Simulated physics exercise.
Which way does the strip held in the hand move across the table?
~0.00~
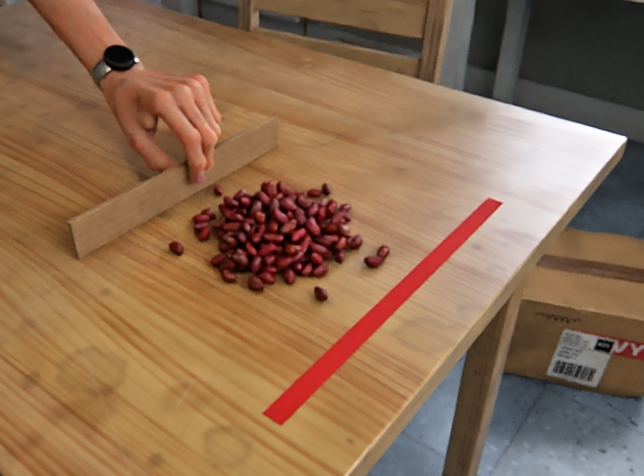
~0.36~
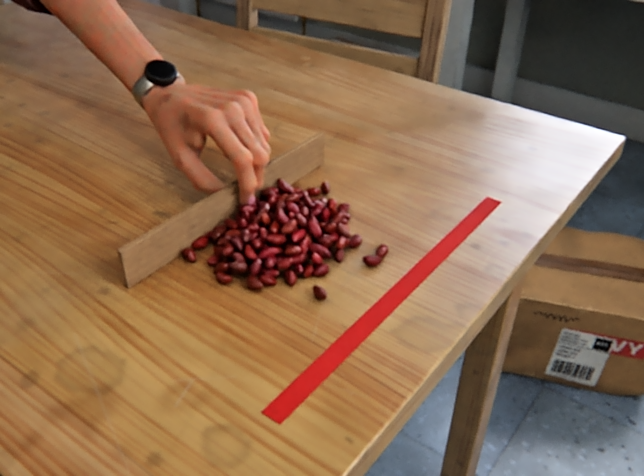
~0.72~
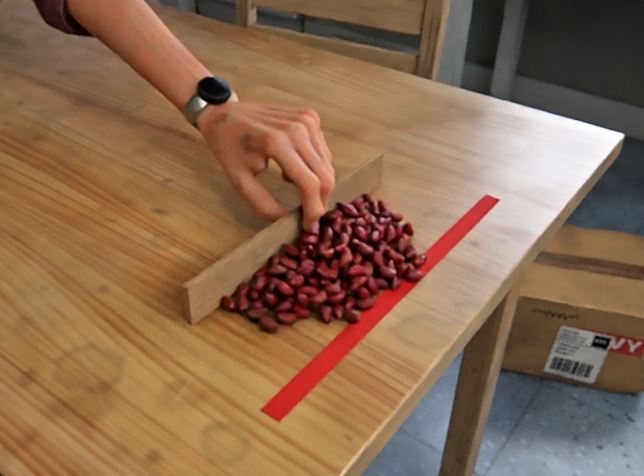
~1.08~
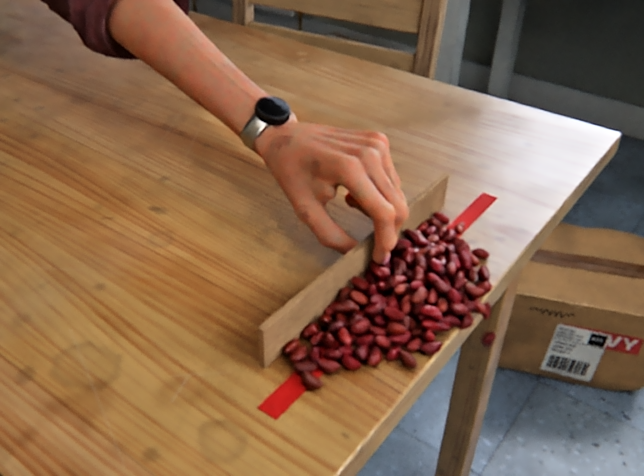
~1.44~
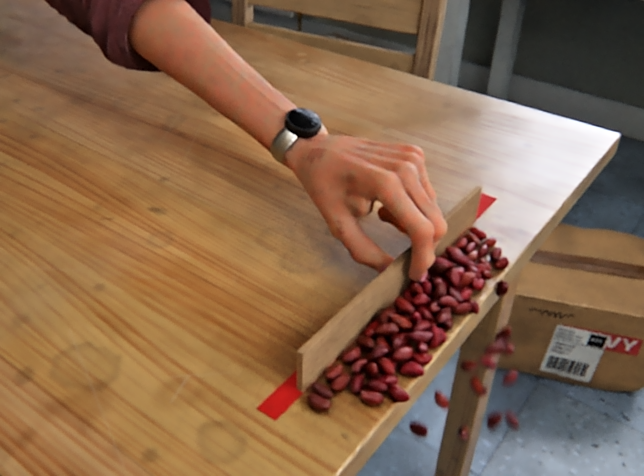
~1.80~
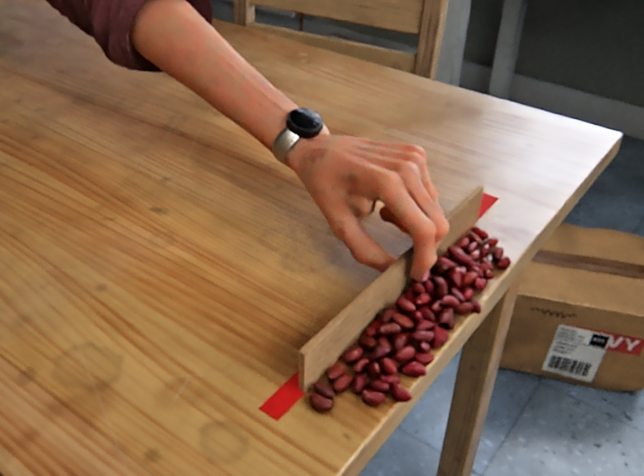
The strip moves to the right, pushing the beans ahead of it towards the edge of the table.
